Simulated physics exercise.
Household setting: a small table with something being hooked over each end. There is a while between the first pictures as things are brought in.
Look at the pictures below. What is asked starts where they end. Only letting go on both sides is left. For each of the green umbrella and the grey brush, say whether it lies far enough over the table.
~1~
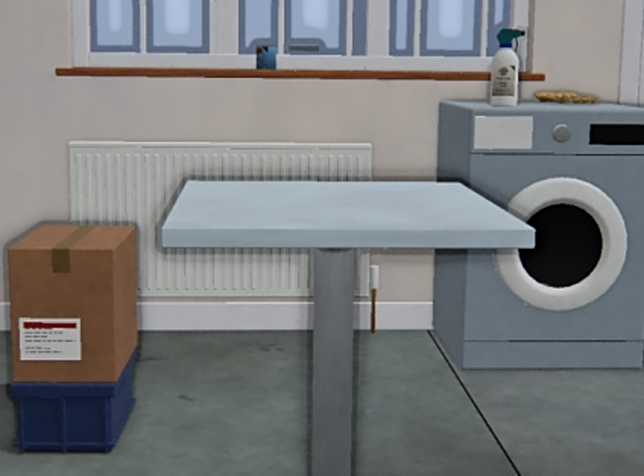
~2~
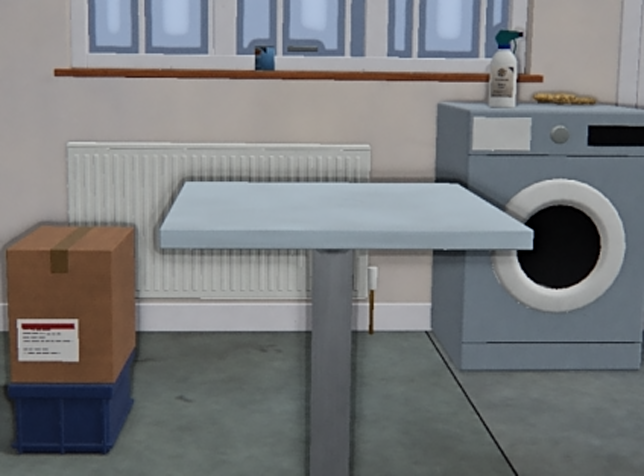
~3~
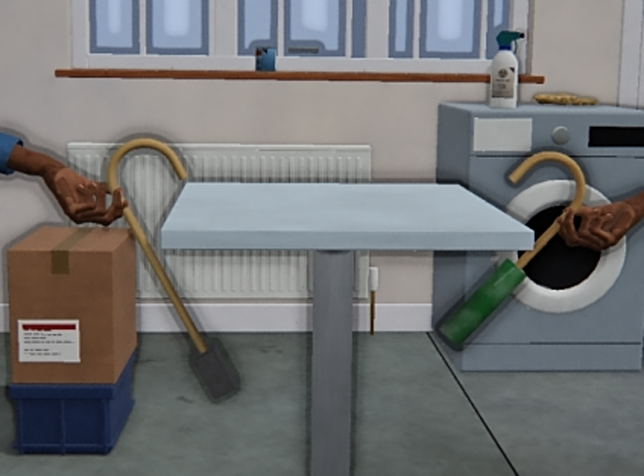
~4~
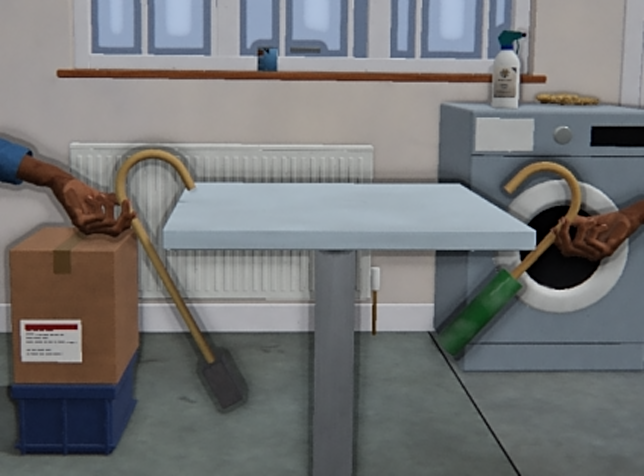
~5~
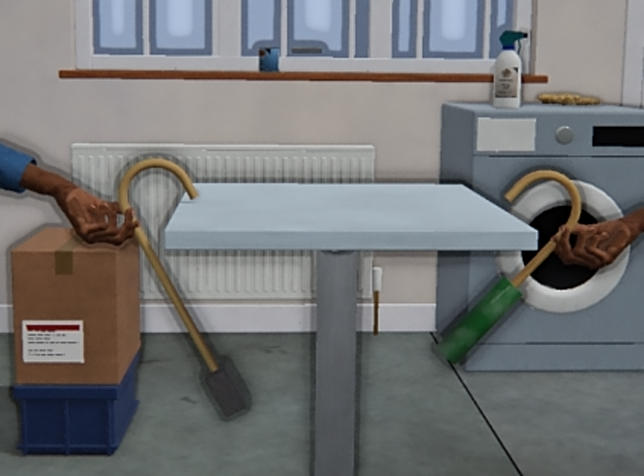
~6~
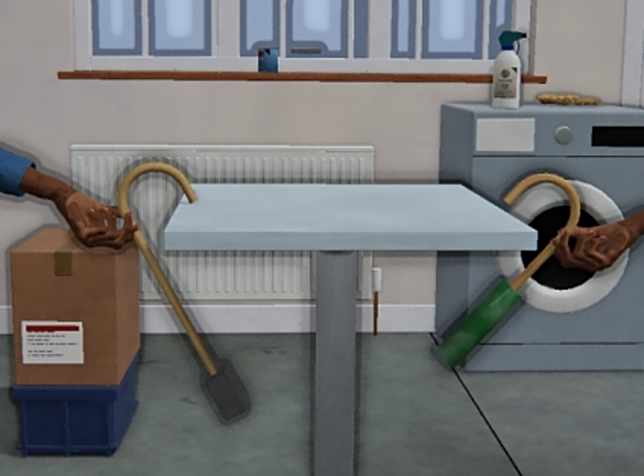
The green umbrella: No, it falls; the grey brush: Yes, it holds.
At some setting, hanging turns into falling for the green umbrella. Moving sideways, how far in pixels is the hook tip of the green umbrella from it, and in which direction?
Left, by around 16 pixels.
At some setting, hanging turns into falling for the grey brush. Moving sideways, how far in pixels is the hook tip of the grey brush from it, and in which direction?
Left by around 16 pixels.
Then, 0.34 s past the last view, green umbrella in the air; grey brush at rest near (198, 286).
Then, 0.50 s past the last view, green umbrella in the air; grey brush at rest near (197, 286).
Finally, the green umbrella falls to the floor; the grey brush stays hooked on the edge, near (199, 286).
